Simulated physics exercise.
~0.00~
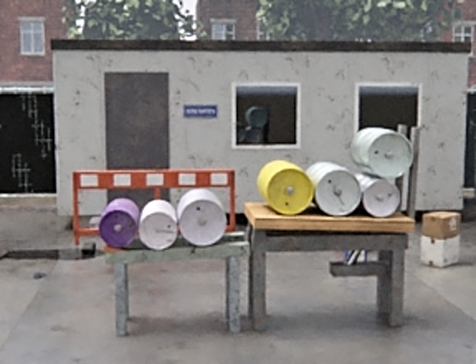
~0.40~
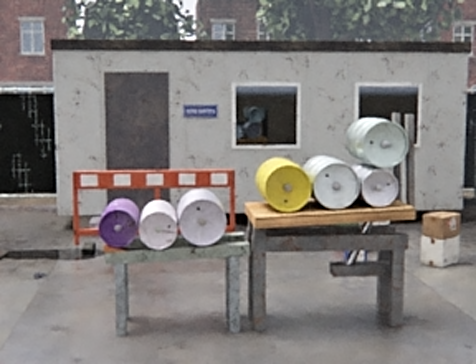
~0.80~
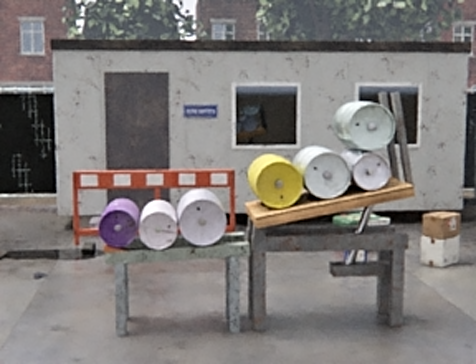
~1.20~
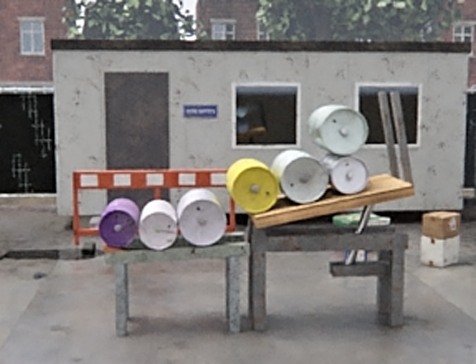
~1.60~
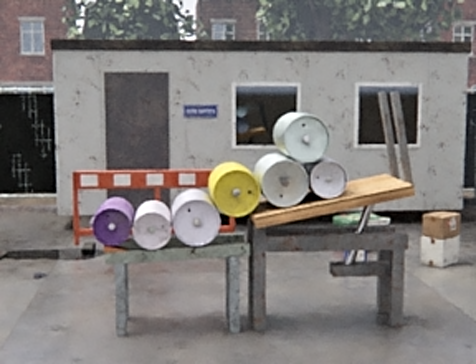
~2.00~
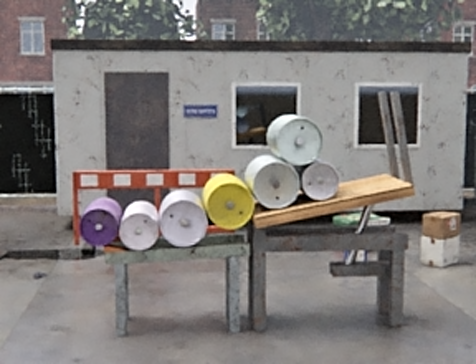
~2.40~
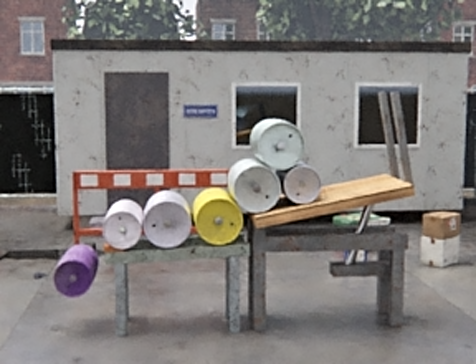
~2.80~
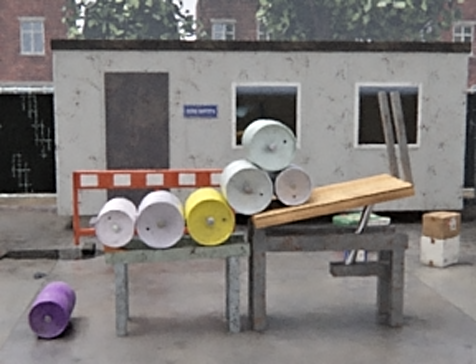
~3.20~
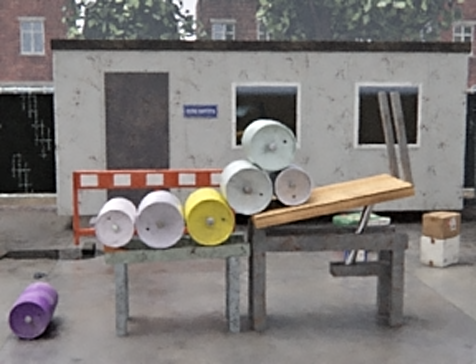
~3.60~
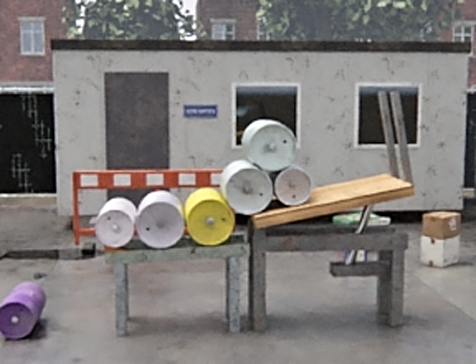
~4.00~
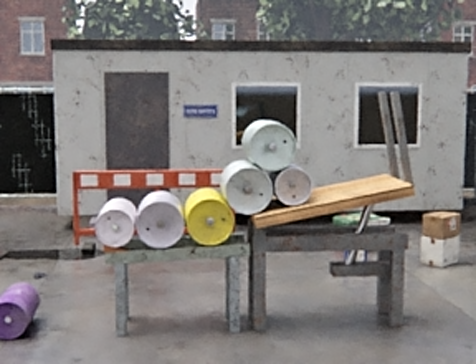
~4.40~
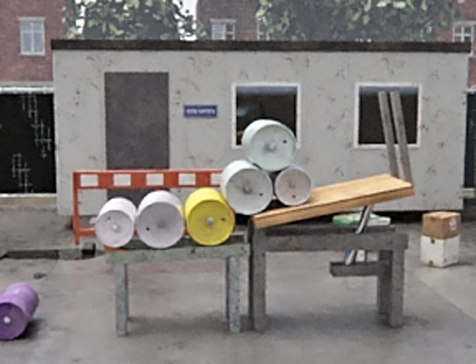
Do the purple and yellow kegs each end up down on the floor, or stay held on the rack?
The purple keg ends up down on the floor to the left. The yellow keg stays held on the rack.
A deck tips, a yellow keg rolls onto the rack, and a purple one falls groundward.
